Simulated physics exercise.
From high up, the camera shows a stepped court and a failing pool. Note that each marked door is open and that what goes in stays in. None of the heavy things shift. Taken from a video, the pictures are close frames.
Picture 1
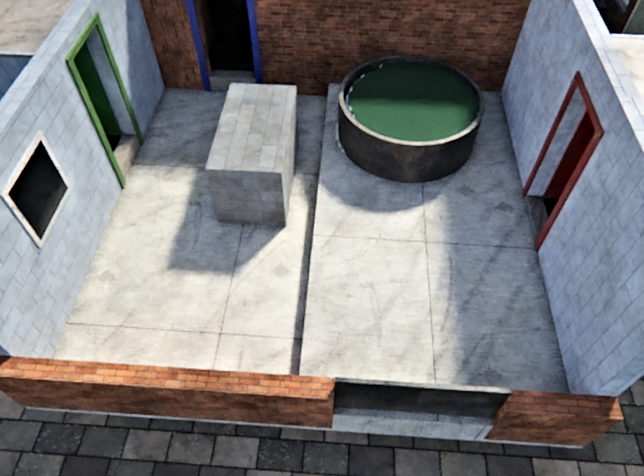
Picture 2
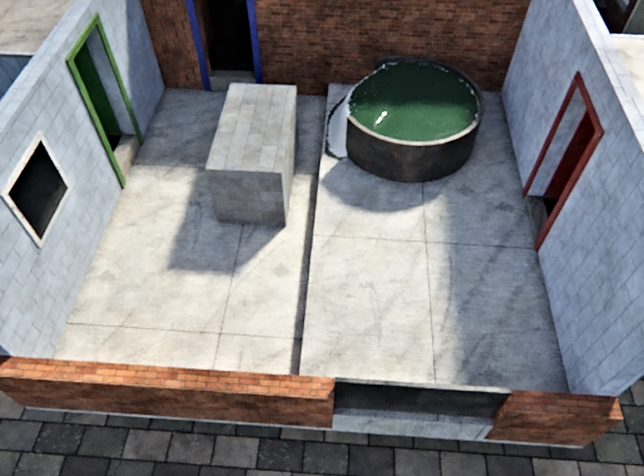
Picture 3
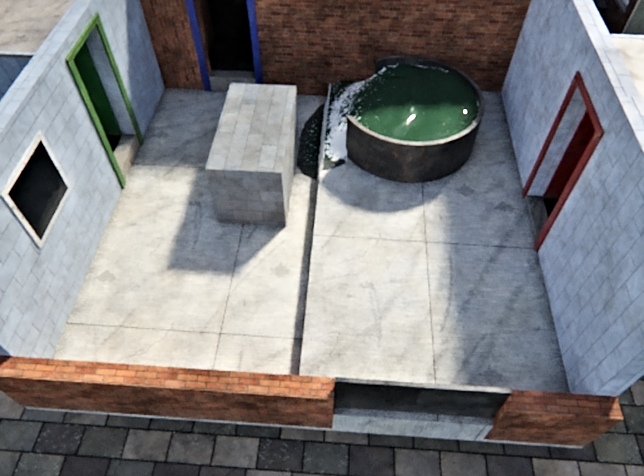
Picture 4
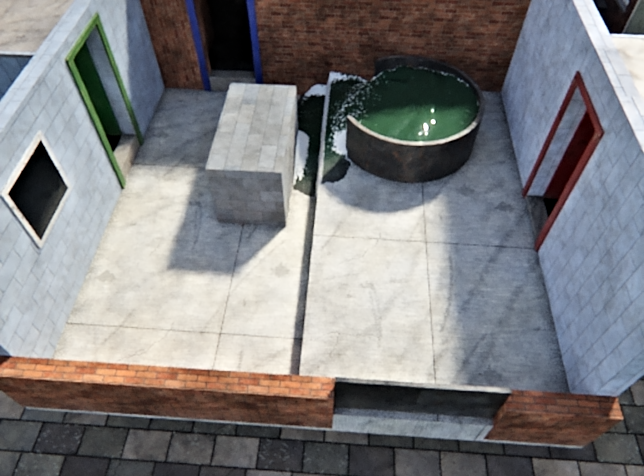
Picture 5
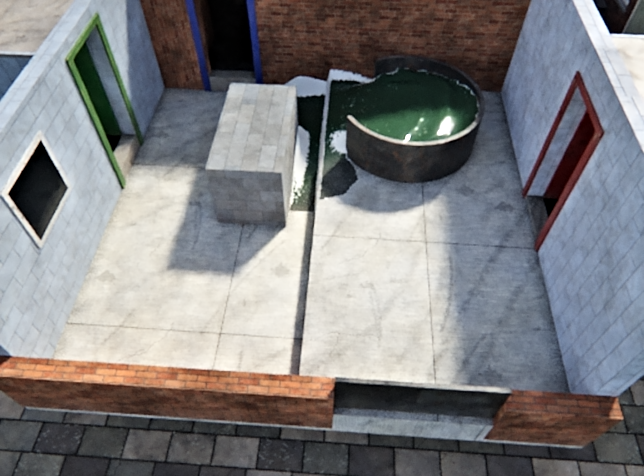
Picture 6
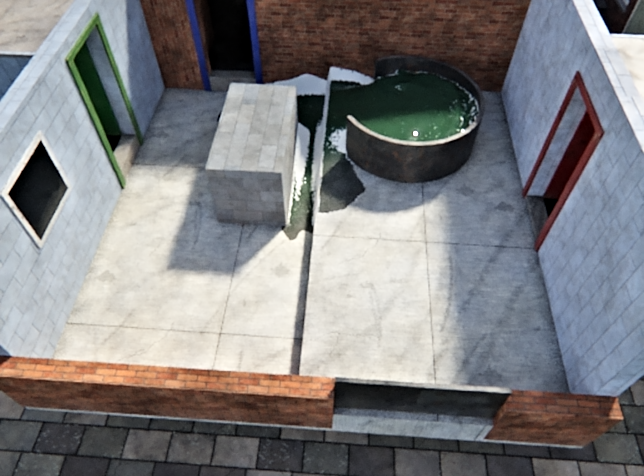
In a walled court with a low step across its paving, a round tank of green water stands near the back brick wall. Its left side opens and foaming water pours out toward the pale block, then spreads along the step and past the block's near corner while the tank's level drops.
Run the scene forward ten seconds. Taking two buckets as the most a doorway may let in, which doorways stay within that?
Outcome: I predict the green door will remain at two buckets or below. I predict the blue door will remain at two buckets or below. I predict the red door will remain at two buckets or below.
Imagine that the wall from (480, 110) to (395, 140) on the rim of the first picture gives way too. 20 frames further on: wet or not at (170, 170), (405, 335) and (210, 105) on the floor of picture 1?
Bone-dry, submerged, bone-dry.
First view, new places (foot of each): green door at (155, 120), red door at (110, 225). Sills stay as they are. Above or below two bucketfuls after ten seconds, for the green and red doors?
Note: Green door breaks the limit; red door breaks the limit.
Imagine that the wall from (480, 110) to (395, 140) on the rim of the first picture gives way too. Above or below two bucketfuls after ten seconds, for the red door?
As for the red door, it tops the mark.
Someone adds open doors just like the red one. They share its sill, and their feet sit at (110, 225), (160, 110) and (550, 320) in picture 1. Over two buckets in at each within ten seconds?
Door one stays inside the limit, door two breaks the limit, door three stays inside the limit.
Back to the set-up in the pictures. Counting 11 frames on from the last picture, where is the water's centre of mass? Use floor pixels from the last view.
Roughly (304, 143).
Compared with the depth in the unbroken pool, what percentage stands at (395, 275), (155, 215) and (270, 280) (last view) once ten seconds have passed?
The three come to near 0, 20 and 25 per cent respectively.
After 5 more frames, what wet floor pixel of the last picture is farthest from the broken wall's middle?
Somewhere close to (284, 331).
A moment on, water covers 20 % of the floor; the green door not reached, the blue door wet at the sill, nothing in, the red door not reached.
Next, water covers 35 % of the floor; the green door wet at the sill, nothing in, the blue door wet at the sill, nothing in, the red door not reached.
Then, water covers 55 % of the floor; the green door wet at the sill, nothing in, the blue door wet at the sill, nothing in, the red door not reached.
Later, water covers 60 % of the floor; the green door wet at the sill, nothing in, the blue door wet at the sill, nothing in, the red door wet at the sill, nothing in.
In the end, water covers 60 % of the floor; the green door wet at the sill, nothing in, the blue door wet at the sill, nothing in, the red door wet at the sill, nothing in.
